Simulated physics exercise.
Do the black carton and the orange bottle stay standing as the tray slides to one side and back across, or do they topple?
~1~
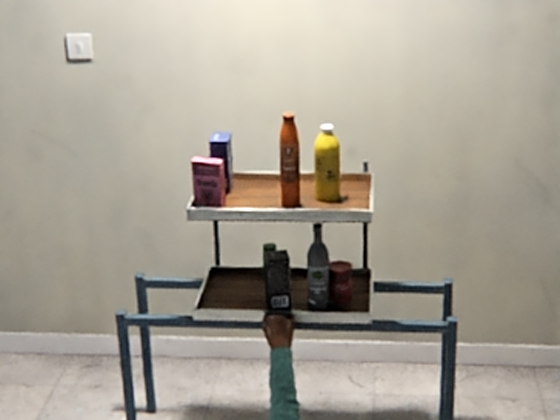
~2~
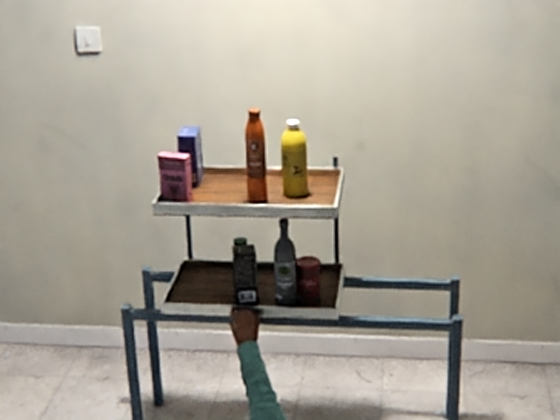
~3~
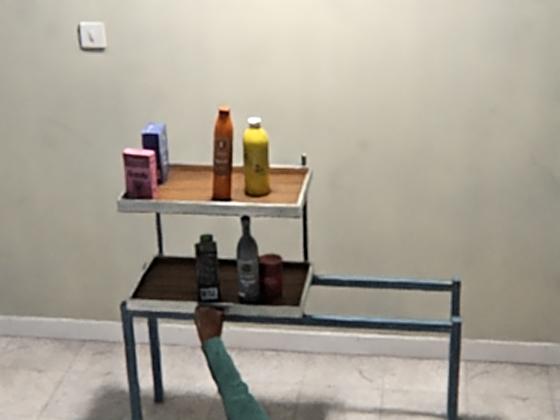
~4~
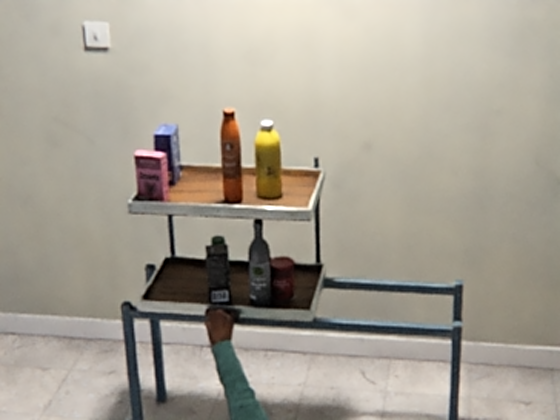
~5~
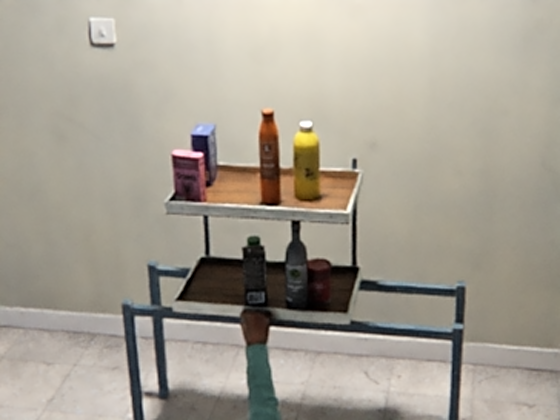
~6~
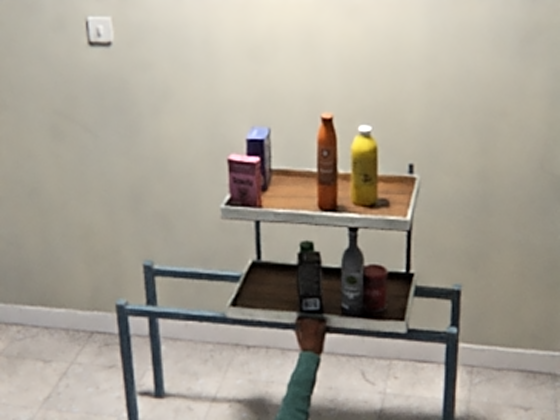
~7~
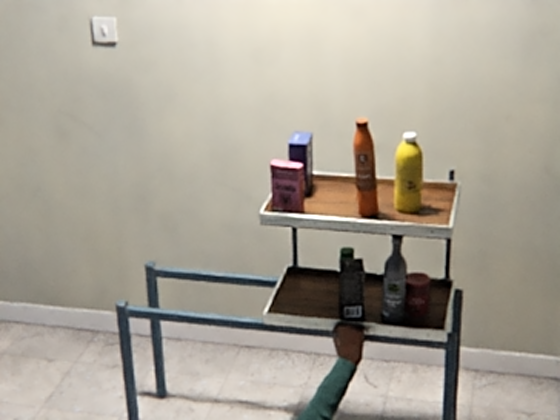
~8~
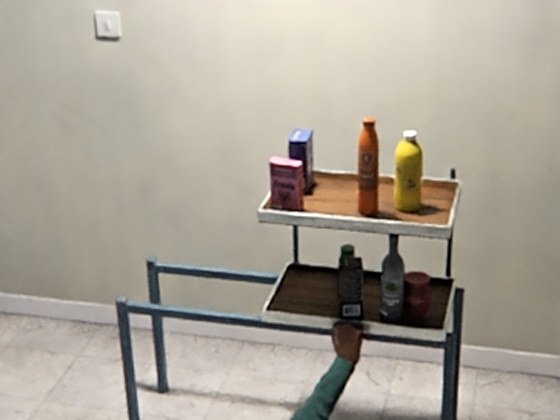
Both stay standing. The black carton and the orange bottle are still upright when the tray comes to rest on the right.
